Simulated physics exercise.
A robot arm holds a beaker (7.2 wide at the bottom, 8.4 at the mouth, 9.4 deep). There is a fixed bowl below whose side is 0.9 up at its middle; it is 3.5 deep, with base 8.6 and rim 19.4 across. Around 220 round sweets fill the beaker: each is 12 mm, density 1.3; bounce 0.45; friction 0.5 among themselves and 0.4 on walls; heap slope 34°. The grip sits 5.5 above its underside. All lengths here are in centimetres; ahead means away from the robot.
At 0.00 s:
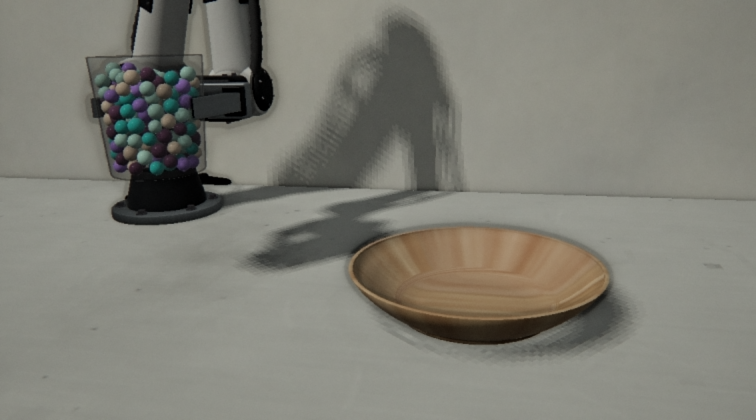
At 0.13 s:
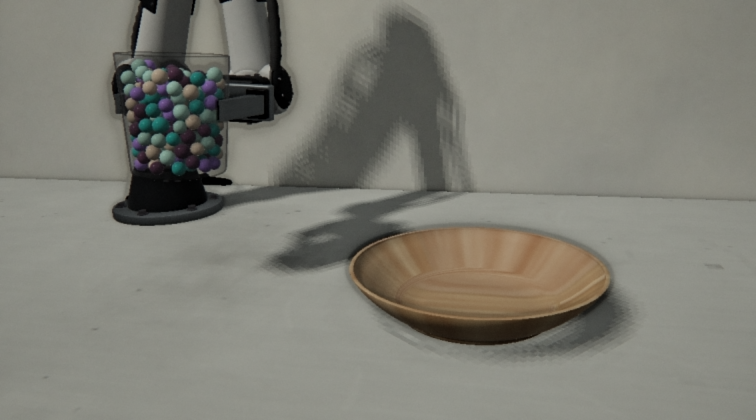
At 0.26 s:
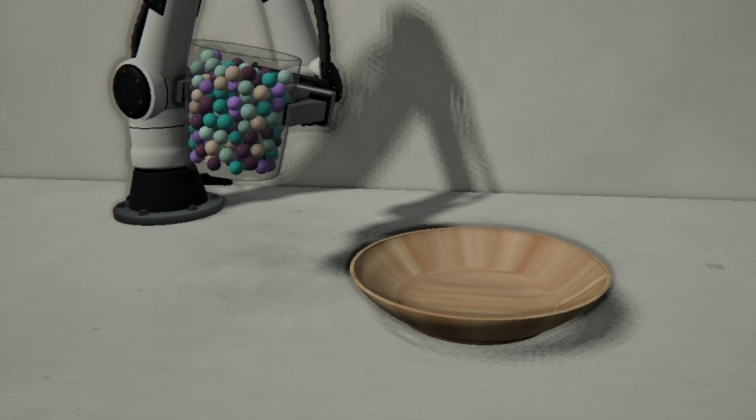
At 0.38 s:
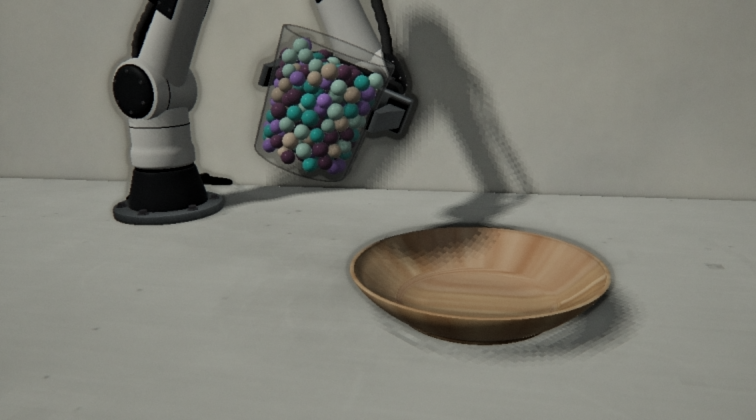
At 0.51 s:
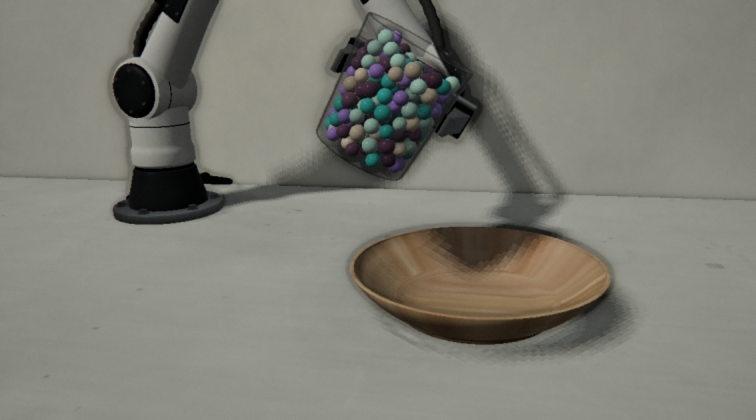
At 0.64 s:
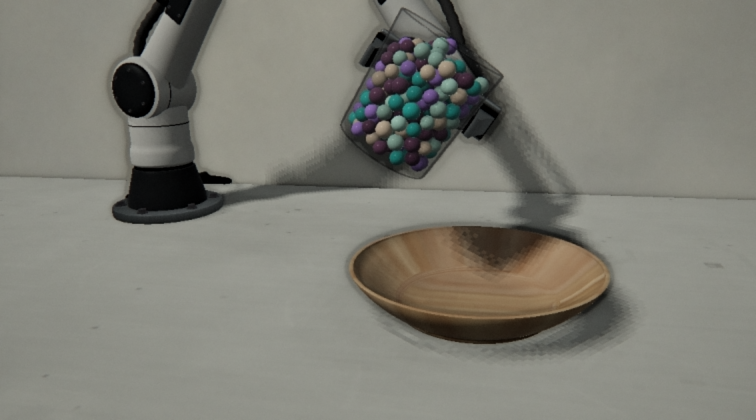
Robot arm carrying a clear beaker of multicoloured balls rightward from beside its base, tilting it increasingly rightward near a wooden bowl.
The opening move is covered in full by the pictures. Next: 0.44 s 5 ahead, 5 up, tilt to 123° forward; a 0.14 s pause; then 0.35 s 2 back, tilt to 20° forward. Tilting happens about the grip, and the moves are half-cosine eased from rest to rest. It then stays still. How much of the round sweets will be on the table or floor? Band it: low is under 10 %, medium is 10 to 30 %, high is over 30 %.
Band: High.
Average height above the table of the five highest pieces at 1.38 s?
About 18 cm.
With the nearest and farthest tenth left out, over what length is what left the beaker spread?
About 32 centimetres.
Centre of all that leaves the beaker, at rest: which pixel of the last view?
In the final picture, somewhere near (542, 301).
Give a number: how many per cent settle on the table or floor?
About 45 %.
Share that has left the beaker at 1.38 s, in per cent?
Roughly 100 percent.
By 1.01 s, tilted 118° forward, highest piece 26 above the table; 202 in the beaker, 1 in the bowl, 15 in flight or on a rim.
By 1.38 s, tilted 77° forward, highest piece 20 above the table; 121 in the bowl, 80 on the table or floor, 2 in the beaker, 15 in flight or on a rim.
By 1.77 s, tilted 20° forward, highest piece 3 above the table; 116 in the bowl, 102 on the table or floor.
By 2.82 s, tilted 20° forward, highest piece 3 above the table; 116 in the bowl, 102 on the table or floor.
Final count, 116 in the bowl, 102 on the table or floor. That is 47 % on the table or floor.
